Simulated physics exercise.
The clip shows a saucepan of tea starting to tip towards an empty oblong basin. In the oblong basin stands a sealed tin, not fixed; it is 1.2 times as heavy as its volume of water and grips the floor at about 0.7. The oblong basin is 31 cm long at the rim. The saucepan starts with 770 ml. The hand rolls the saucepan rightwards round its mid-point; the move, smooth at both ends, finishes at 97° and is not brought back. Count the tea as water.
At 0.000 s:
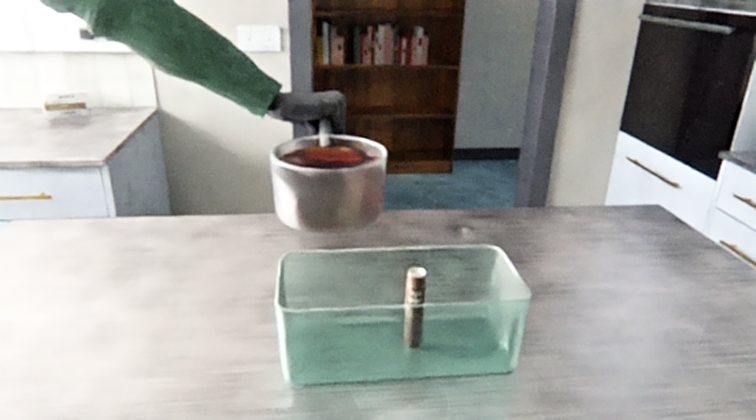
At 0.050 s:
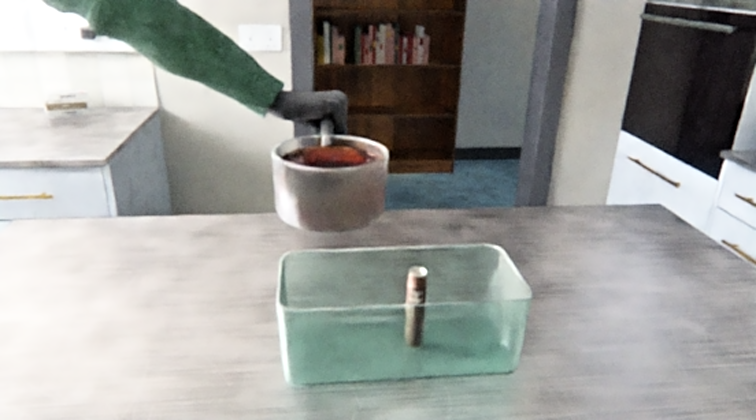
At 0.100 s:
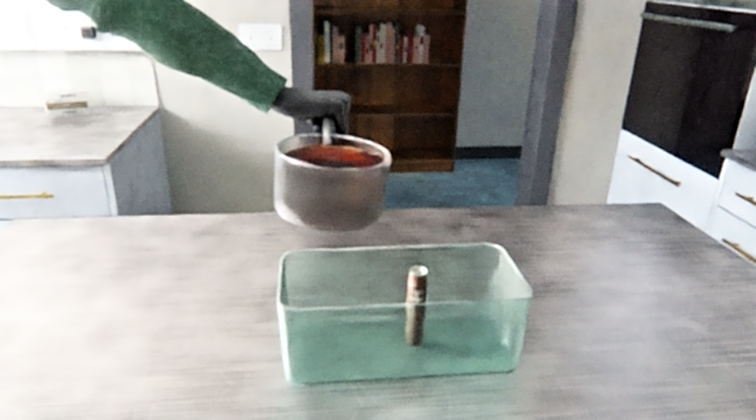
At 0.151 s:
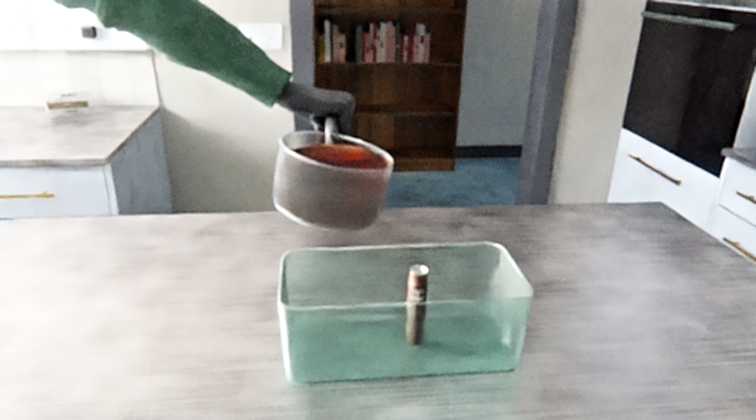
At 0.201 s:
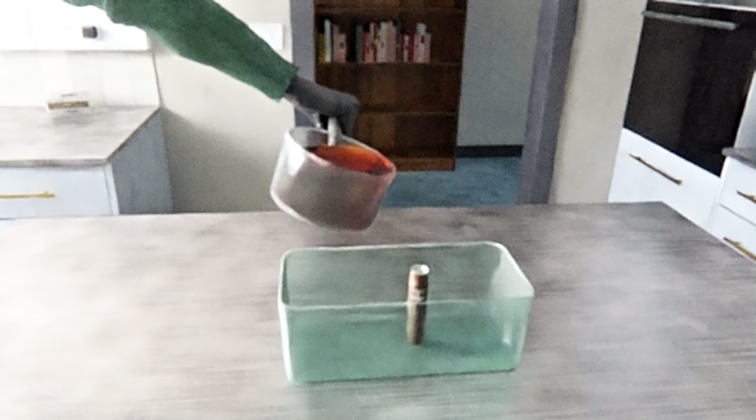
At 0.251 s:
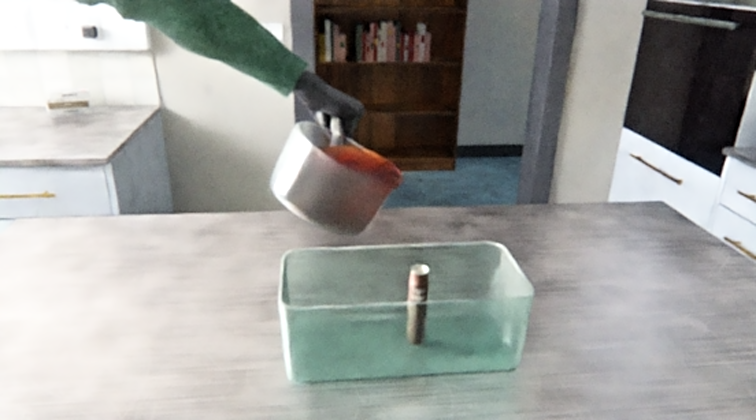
A dark-gloved hand in a green sleeve held a saucepan of reddish-brown tea above a clear oblong basin with a small tin standing inside, then smoothly rolled the pan rightwards into a clear tilt.
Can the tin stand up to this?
It topples.
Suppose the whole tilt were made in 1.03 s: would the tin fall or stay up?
The tin remains upright.
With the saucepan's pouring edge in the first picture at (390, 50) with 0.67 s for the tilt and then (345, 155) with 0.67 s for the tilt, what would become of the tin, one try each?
First it topples; then it falls.
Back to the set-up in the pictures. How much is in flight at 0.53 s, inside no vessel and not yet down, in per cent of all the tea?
About 38 per cent.
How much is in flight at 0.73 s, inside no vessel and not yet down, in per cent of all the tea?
Near 8 in a hundred.
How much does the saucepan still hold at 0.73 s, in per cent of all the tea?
About 10 per cent.
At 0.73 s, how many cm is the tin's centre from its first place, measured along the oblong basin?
Some 0 cm.
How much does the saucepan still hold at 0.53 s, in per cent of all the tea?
Near 38 in a hundred.
Then, 0.53 s in, the tilt is 86° and 37 per cent is still to pour; the tin stands where it began.
Then, 0.73 s in, the tilt is 97° and 10 per cent is still to pour; the tin stands where it began.
Then, 0.94 s in, the tilt is 97° and 2 per cent is still to pour; the tin leans 15°.
Then, 1.17 s in, the tilt is 97° and 1 per cent is still to pour; the tin lies on its side.
Finally, the tin lies on its side.
